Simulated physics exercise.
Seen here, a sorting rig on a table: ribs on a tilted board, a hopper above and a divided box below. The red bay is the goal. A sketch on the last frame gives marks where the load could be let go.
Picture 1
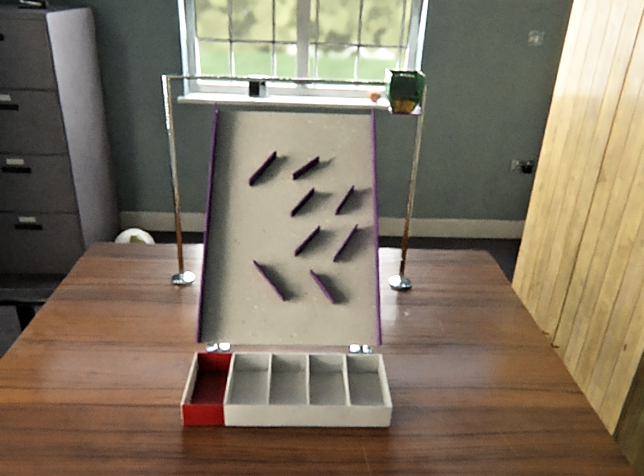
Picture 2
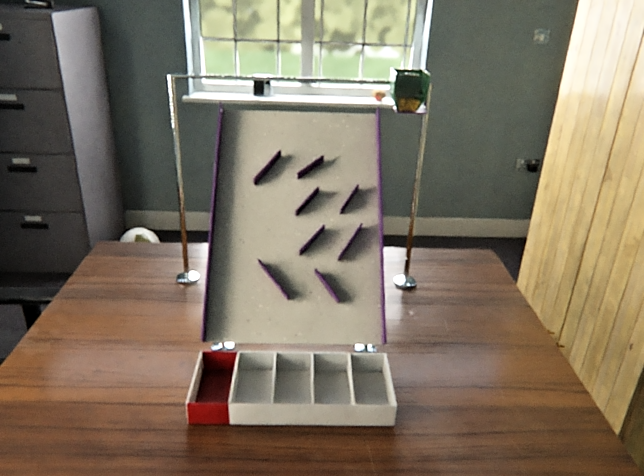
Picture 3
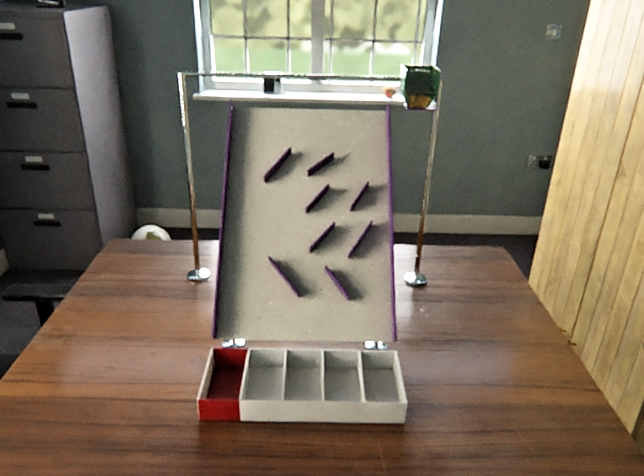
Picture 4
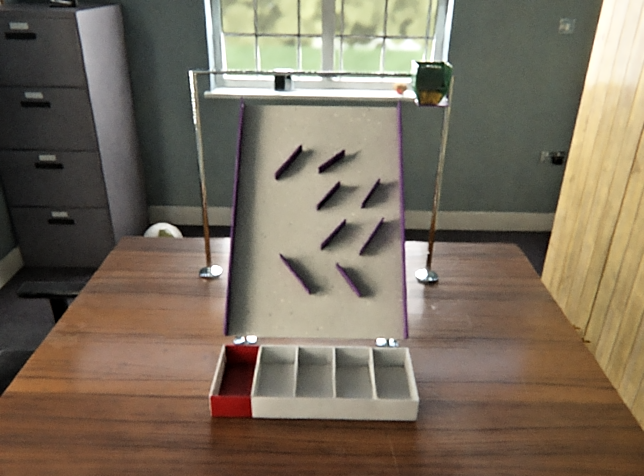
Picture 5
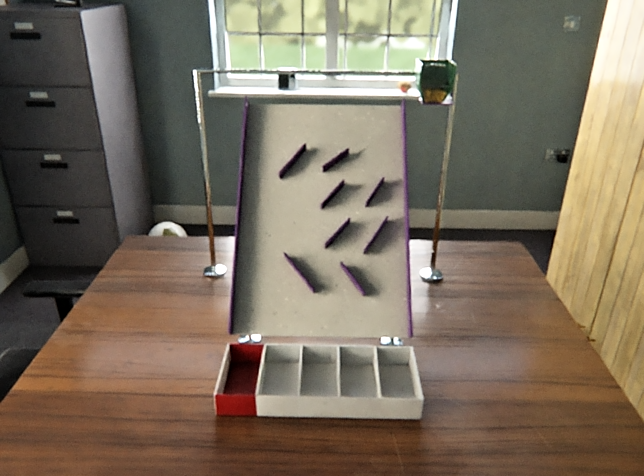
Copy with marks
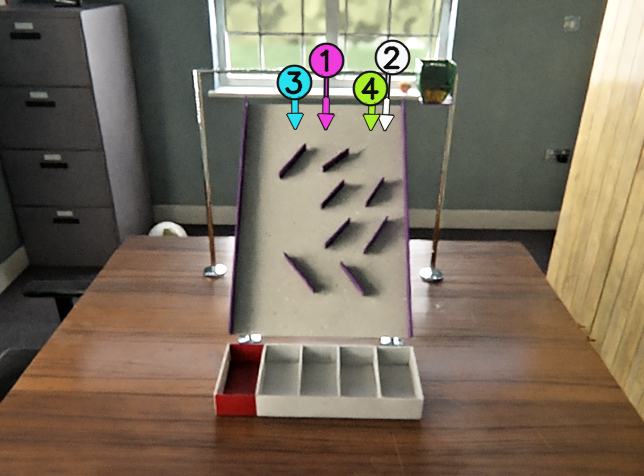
The clip shows a tilted board with dark ribs standing on a wooden table, a small hopper above and a divided box with one red bay below; the view shifts slightly while nothing on the rig moves.
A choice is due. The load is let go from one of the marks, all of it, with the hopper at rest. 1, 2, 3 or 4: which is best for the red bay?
3 works best here.
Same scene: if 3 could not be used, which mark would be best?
1 it is.
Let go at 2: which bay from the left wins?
The fifth from the left.
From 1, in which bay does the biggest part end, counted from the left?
It is the fourth one.
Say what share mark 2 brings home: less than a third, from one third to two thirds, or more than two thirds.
Less than a third.
On the marked copy, mark 1 meets the board at (325, 123); mark 2 meets the board at (385, 124); mark 3 meets the board at (295, 123); mark 4 meets the board at (371, 124).
Choosing 1, close to a quarter in the red bay, the bulk in other bays.
Choosing 2, none at all in the red bay, all but a few in other bays.
Choosing 3, the bulk in the red bay, a small share in other bays.
Choosing 4, none at all in the red bay, all but a few in other bays.
